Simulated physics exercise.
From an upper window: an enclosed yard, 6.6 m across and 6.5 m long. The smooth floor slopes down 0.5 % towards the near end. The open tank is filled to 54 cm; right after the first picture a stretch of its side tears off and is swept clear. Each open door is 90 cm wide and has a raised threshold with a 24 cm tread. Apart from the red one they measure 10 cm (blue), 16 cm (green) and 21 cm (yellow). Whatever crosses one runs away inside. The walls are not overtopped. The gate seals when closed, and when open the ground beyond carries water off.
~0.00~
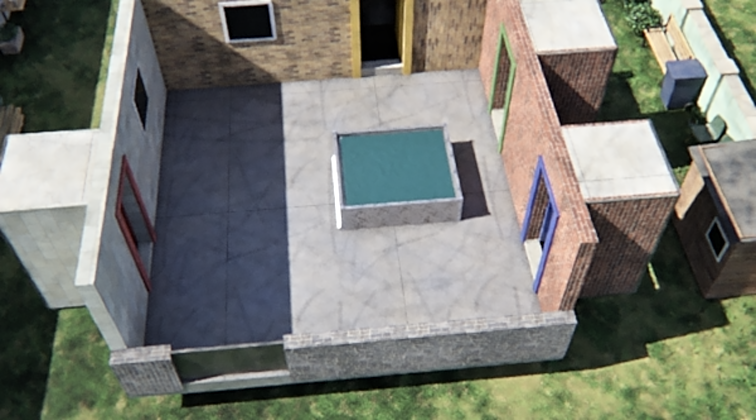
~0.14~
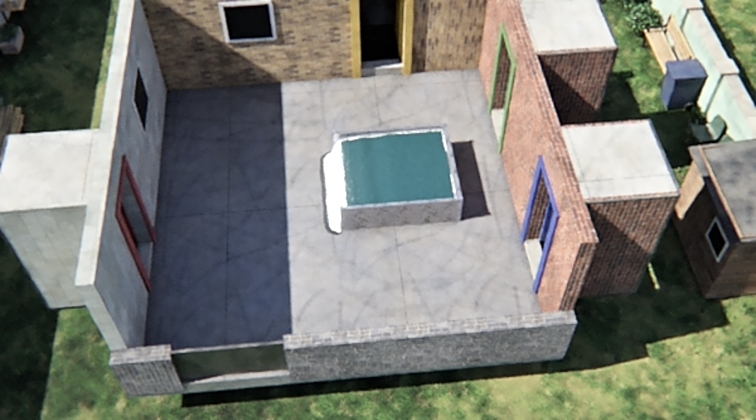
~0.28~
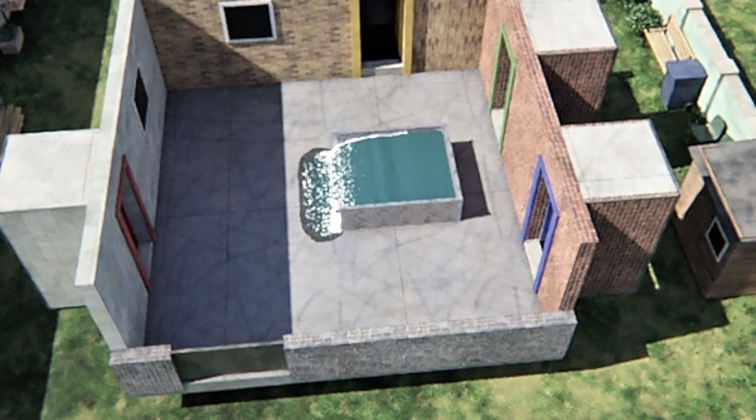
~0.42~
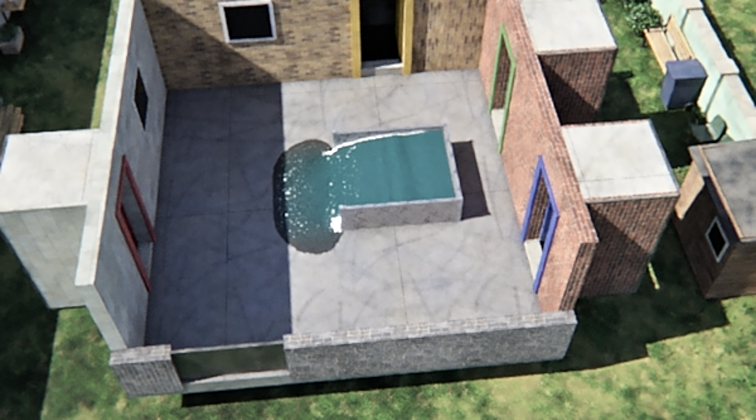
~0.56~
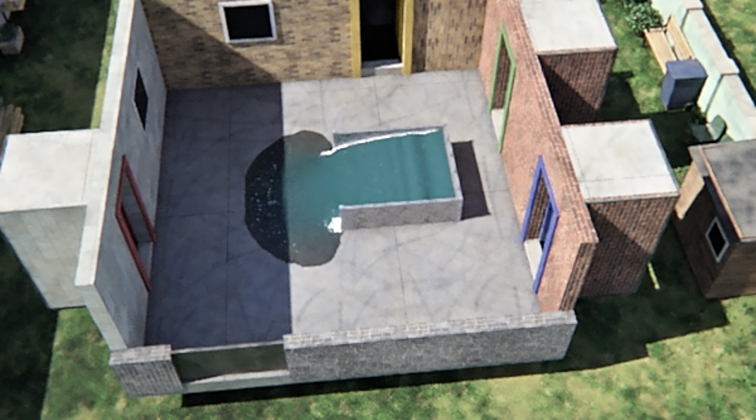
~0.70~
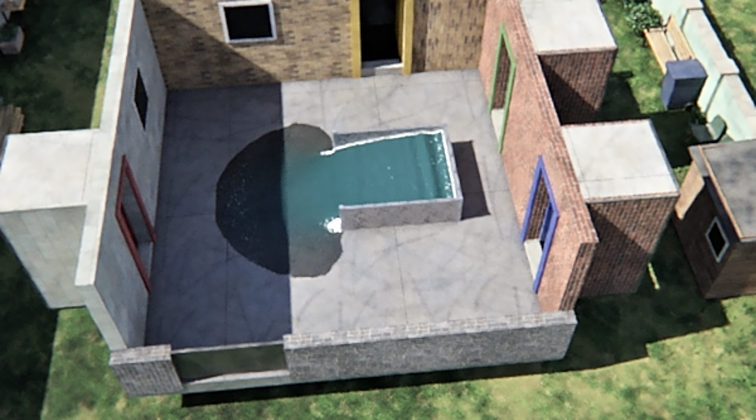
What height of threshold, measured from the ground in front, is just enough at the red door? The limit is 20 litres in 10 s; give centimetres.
Close to 15 cm is just enough.
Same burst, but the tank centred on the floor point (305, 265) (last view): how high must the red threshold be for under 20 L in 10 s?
Some 30 cm.
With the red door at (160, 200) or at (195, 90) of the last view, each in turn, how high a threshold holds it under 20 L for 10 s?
Roughly 20 and 17 cm.
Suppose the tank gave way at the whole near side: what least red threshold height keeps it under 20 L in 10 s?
Then roughly 6.0 cm.
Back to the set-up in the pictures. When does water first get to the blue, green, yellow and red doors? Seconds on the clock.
Arrival: Blue 7.0 s, green 7.0 s, yellow 5.0 s, red 1.3 s.
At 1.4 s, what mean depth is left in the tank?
Roughly 30 cm on average.
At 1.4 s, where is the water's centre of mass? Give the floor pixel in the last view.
Around (333, 192).
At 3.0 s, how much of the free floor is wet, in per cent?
About 45 per cent.
After 1.4 s water covers 30 % of the floor, deepest (26 cm) near (157, 205); 8 cm at the red door, 0 litres in over its 10 cm threshold.
After 3.0 s water covers 45 % of the floor, deepest (32 cm) near (143, 364); 19 cm at the red door, 47 litres in over its 10 cm threshold.
After 10.0 s water covers 100 % of the floor, deepest (11 cm) near (458, 197); 5 cm at the red door, 73 litres in over its 10 cm threshold.
At the red door as built, the water arrived by 1.4 s and peaked near 21 cm at 2.4 s.
Run again over the same 10 s with other heights there, 35 litres in over 13.5 cm, 6 litres over 18.5 cm. The limit of 20 litres is kept from about 15 cm up.
